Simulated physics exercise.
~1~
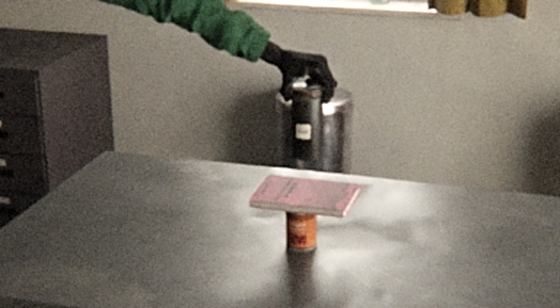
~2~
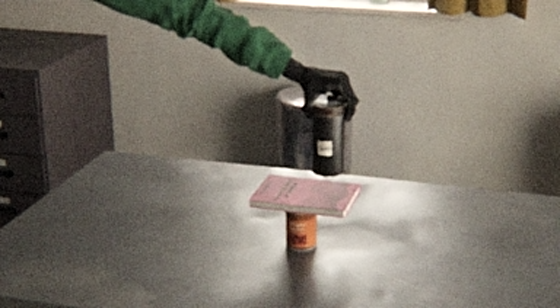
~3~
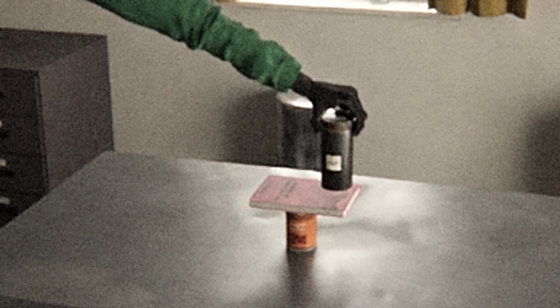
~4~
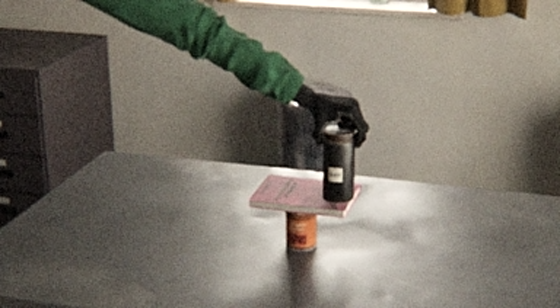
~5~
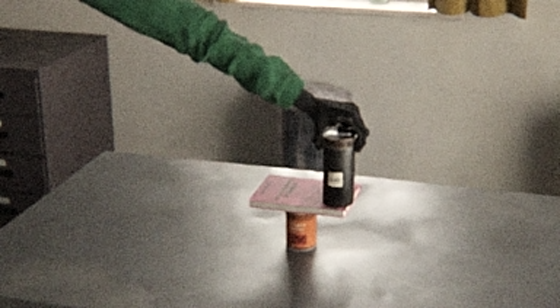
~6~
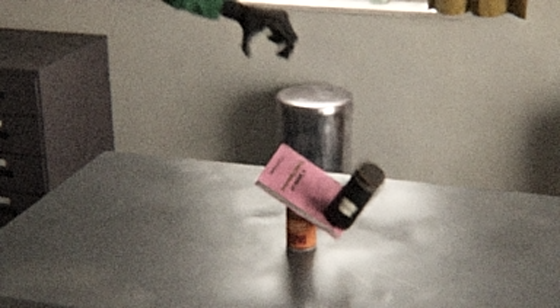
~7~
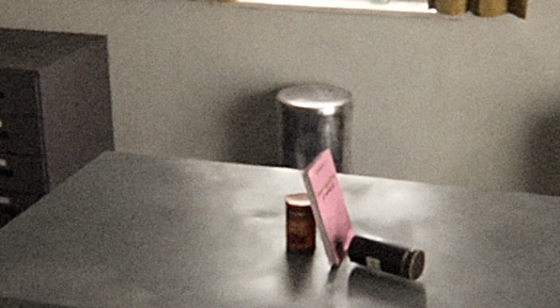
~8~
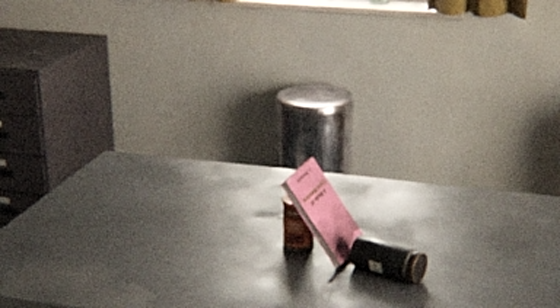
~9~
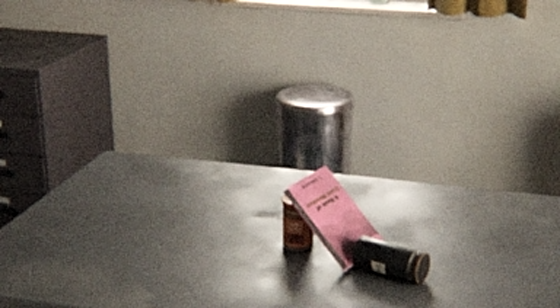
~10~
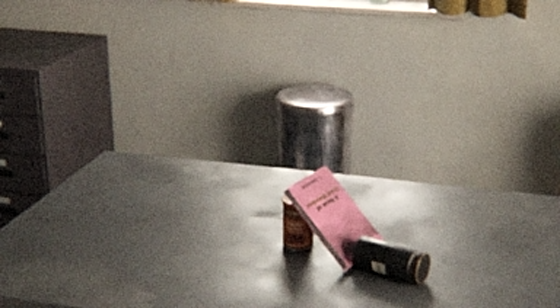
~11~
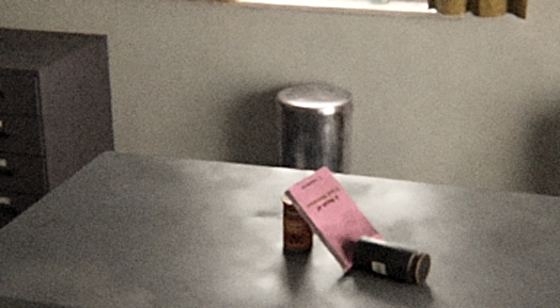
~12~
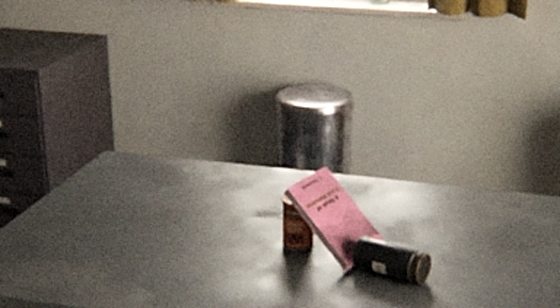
On a grey table, a black-gloved hand in a green sleeve sets a black jar on the right side of a pink book balanced on an orange tin, then lets go; the book tips, the jar falls onto its side, and the book ends up leaning between tin and jar.
